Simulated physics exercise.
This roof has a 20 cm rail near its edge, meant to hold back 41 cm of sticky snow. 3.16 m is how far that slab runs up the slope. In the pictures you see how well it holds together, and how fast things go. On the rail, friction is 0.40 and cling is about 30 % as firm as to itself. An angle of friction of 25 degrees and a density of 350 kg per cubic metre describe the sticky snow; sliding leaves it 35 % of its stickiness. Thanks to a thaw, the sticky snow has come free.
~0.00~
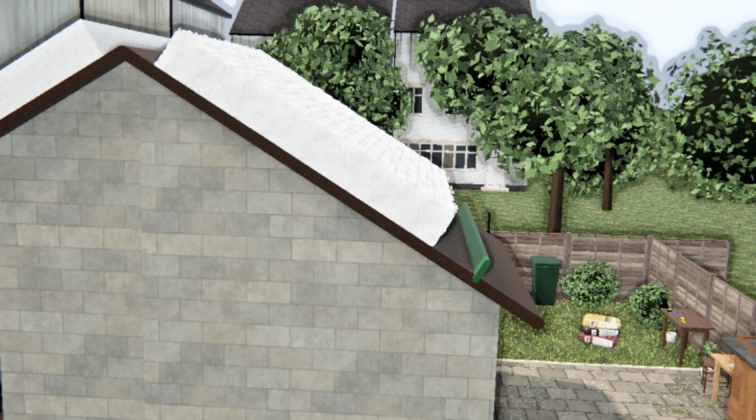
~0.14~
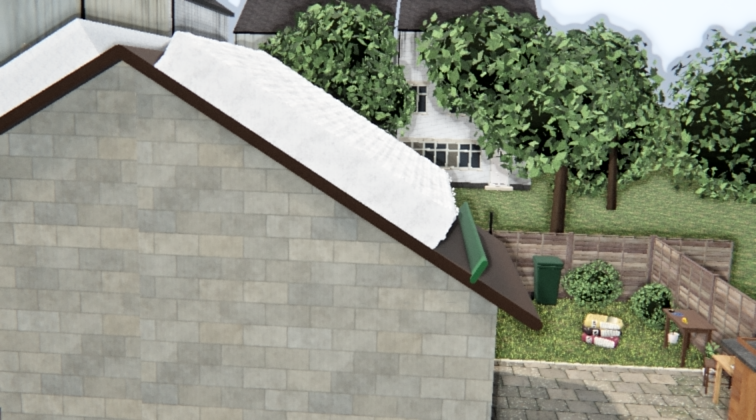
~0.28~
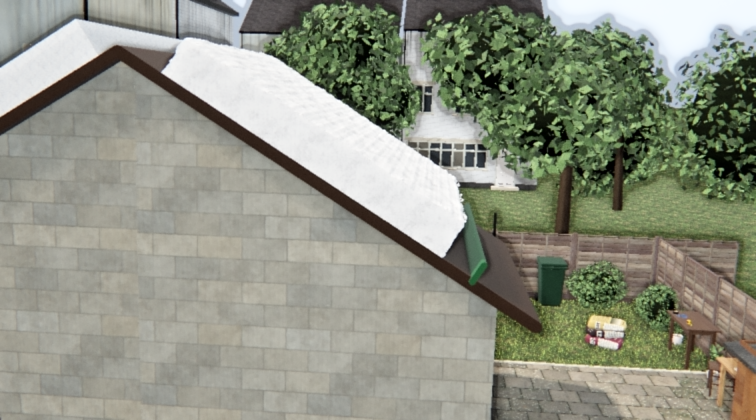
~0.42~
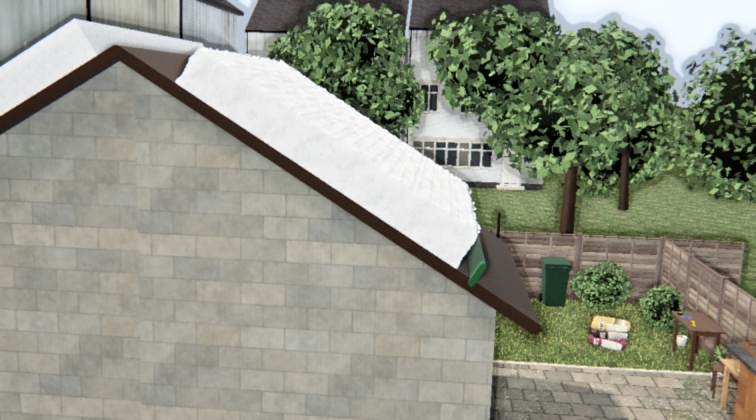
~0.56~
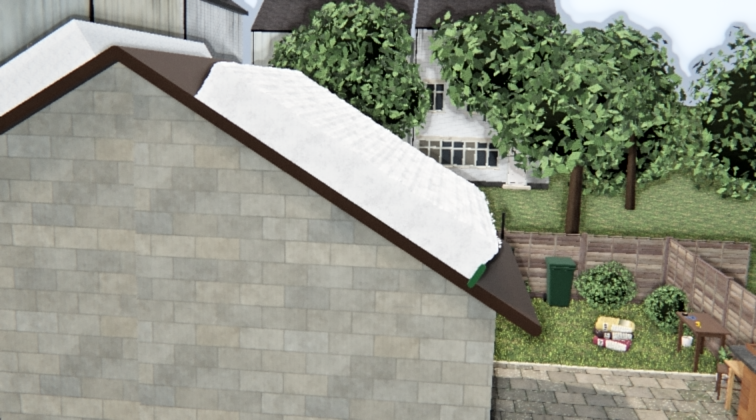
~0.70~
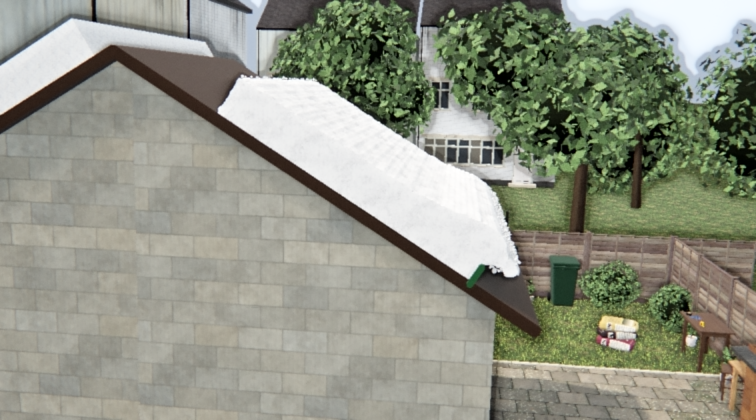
Sticky white snow slides down the brown roof and pushes over the green rail, cracking.
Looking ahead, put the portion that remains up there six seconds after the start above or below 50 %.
Lower than 50 %.
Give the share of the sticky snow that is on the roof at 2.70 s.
About 30 %.
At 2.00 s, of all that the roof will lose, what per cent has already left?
Roughly 80 per cent.
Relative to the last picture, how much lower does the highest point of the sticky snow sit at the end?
Roughly 1.0 m.
By 1.30 s, 77 % of the snow is on the roof.
By 2.00 s, 43 % of the snow is on the roof.
By 2.70 s, 31 % of the snow is on the roof.
By 3.40 s, 29 % of the snow is on the roof.
By 6.00 s, at the end, 28 % of the snow is on the roof.
